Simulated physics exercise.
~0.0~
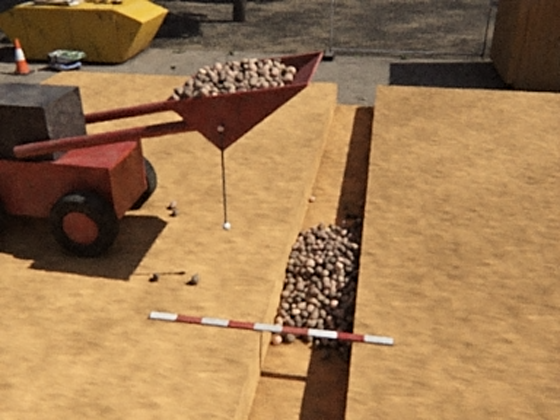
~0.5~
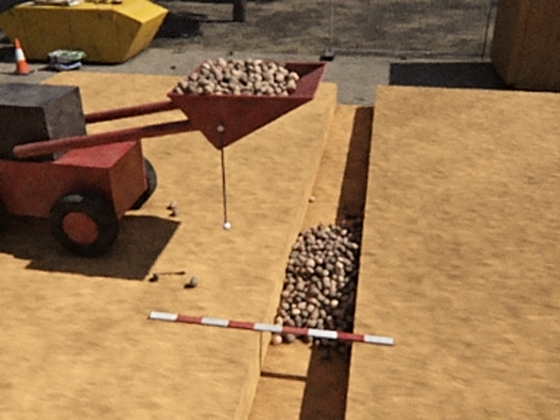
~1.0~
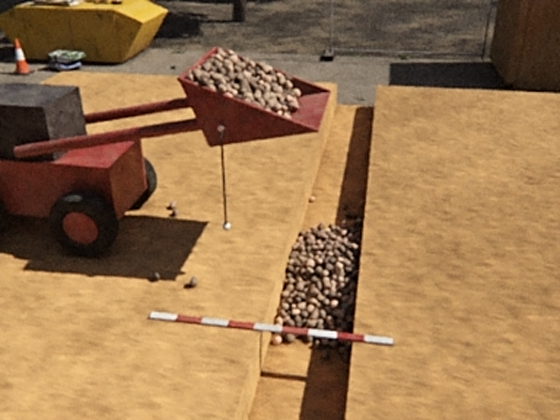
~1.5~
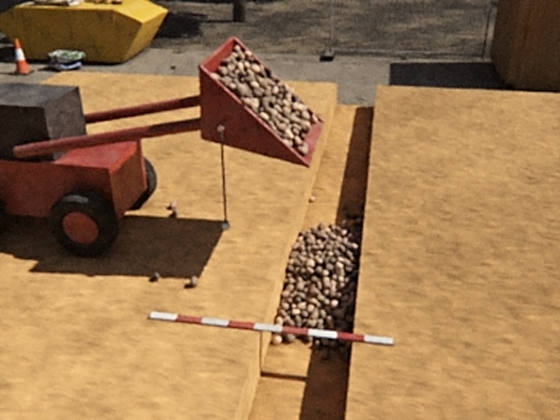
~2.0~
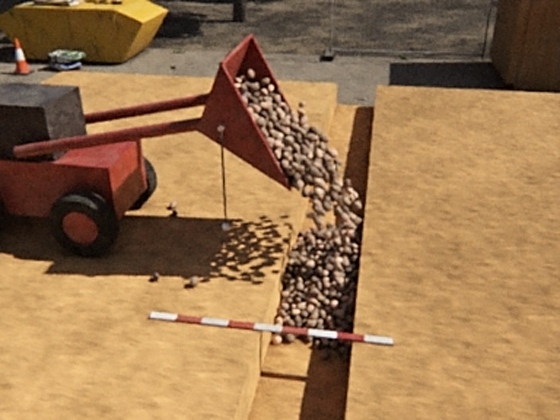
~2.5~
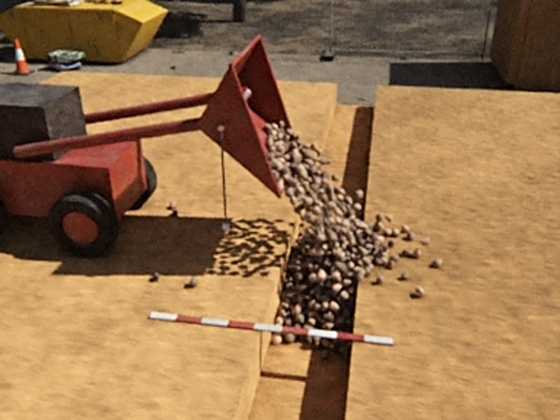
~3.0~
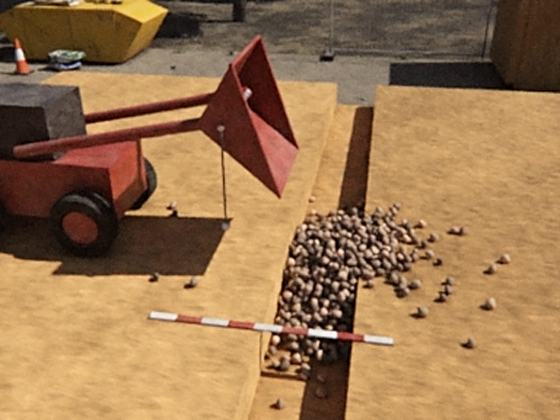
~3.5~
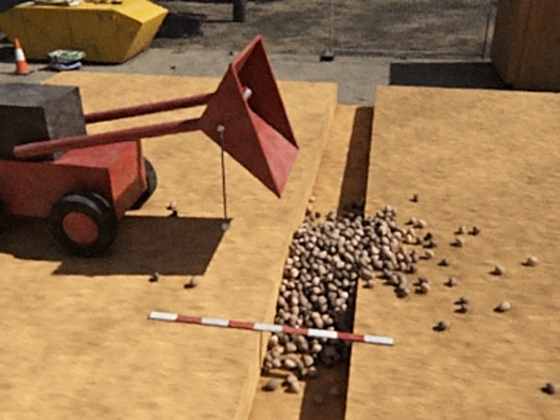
A red loader's bucket tipped forward and poured its round stones into the trench, onto a pile already lying there. Most landed in the trench, some scattered across the ground on the right, and the empty bucket stayed tilted down.
